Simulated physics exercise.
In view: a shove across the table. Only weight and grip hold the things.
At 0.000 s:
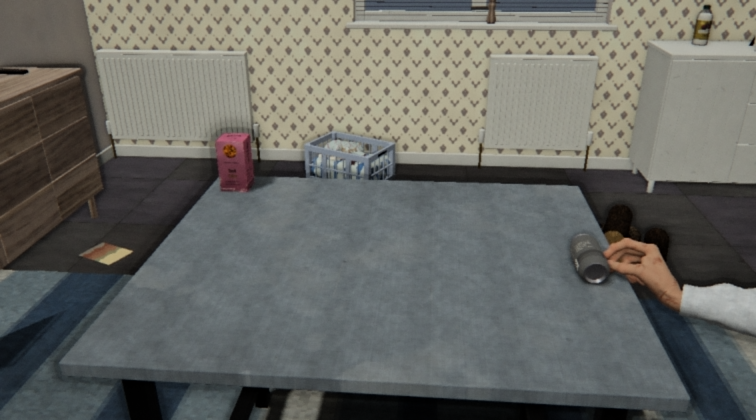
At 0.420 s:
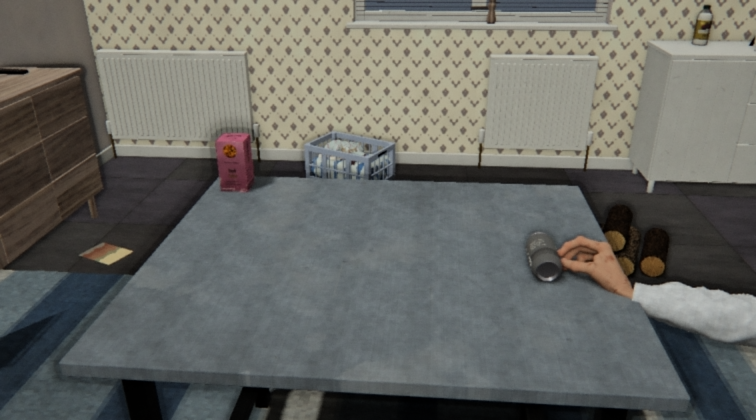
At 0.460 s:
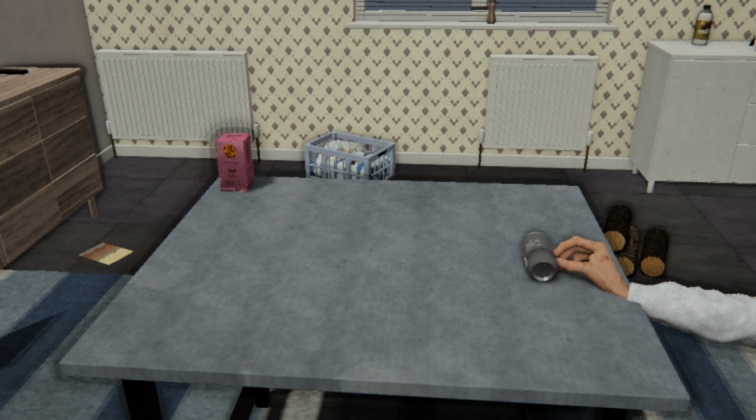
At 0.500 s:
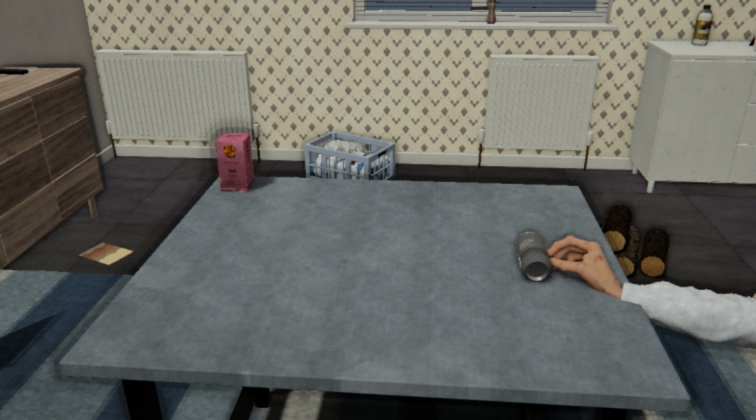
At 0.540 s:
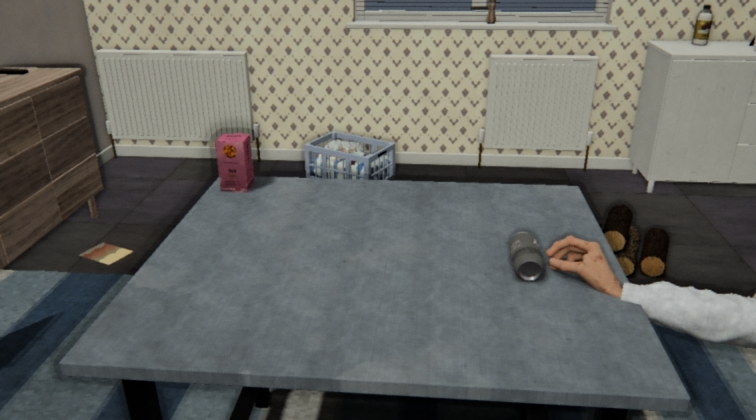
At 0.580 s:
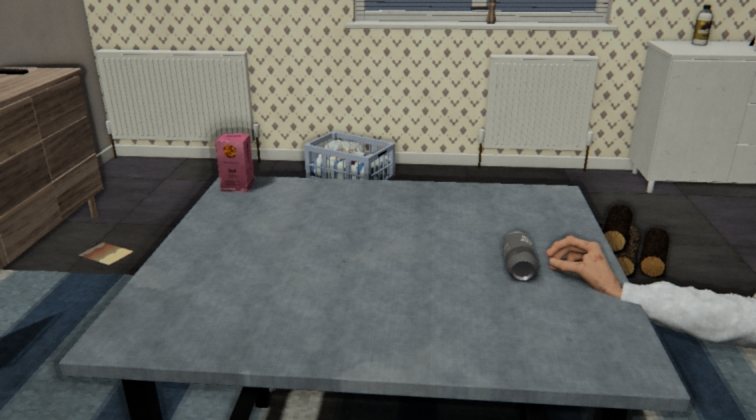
A hand pushes a grey can left across the table, and it rolls slightly away.
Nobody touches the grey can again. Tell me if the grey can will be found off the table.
The grey can stays on the table.
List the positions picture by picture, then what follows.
In the first picture, under the hand; grey can (589, 258).
In the second picture, under the hand; grey can (543, 256).
In the third picture, under the hand; grey can (539, 256).
In the fourth picture, grey can (533, 256).
In the fifth picture, grey can (526, 256).
In the sixth picture, grey can (520, 255) rolled a little.
After 0.68 s, grey can rolled about its own width near (505, 255).
After 0.88 s, grey can rolled well along near (479, 254).
After 1.08 s, grey can rolled well along near (460, 254).
After 1.38 s, grey can rolled well along near (443, 252).
At rest (1.9 s), moved from the start, grey can. Seen from the same camera at the end, grey can near (440, 253).
